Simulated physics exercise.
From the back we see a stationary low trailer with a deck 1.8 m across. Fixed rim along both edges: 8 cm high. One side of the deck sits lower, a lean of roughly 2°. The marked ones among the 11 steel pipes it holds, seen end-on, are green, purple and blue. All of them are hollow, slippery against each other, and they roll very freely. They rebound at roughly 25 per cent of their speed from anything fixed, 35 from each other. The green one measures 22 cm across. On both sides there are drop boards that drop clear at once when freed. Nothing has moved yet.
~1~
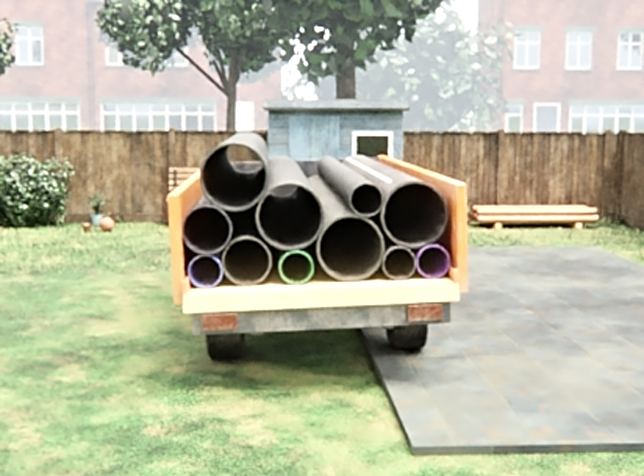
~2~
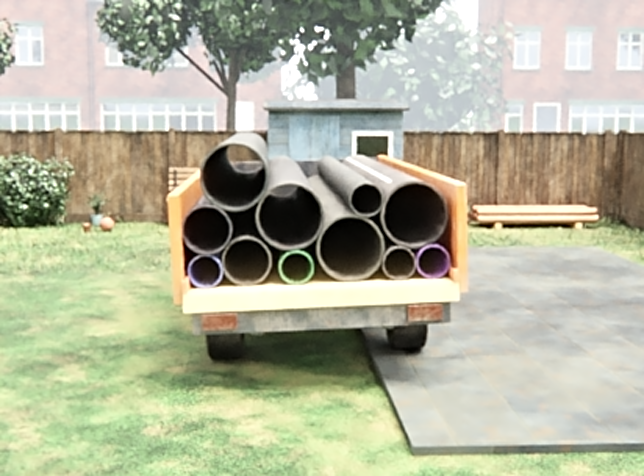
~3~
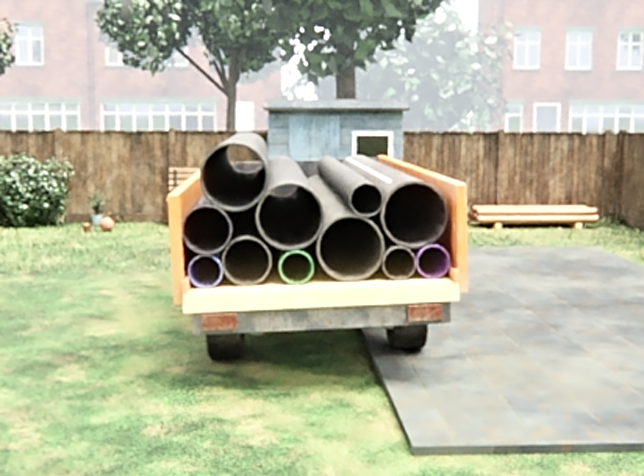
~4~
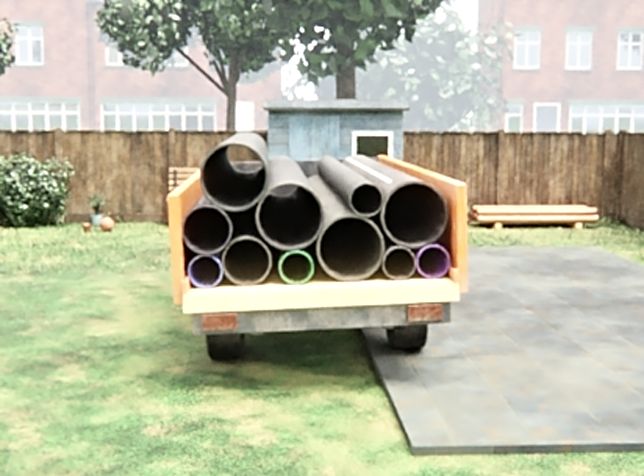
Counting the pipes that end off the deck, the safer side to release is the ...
... right.
If it is the left, after 1.3 s, green is on the deck, 75 cm from the left edge; purple is on the deck, 15 cm from the right edge; blue is on the deck, 15 cm from the left edge; 2 off so far.
If it is the left, in the end, green is on the deck, 75 cm from the left edge; purple is on the deck, 15 cm from the right edge; blue is on the deck, 15 cm from the left edge; 2 off so far.
If it is the right, after 0.7 s, green is on the deck, 70 cm from the left edge; purple is on the deck, 15 cm from the right edge; blue is on the deck, 15 cm from the left edge; 0 off so far.
If it is the right, in the end, green is on the deck, 70 cm from the left edge; purple is on the deck, 15 cm from the right edge; blue is on the deck, 15 cm from the left edge; 0 off so far.
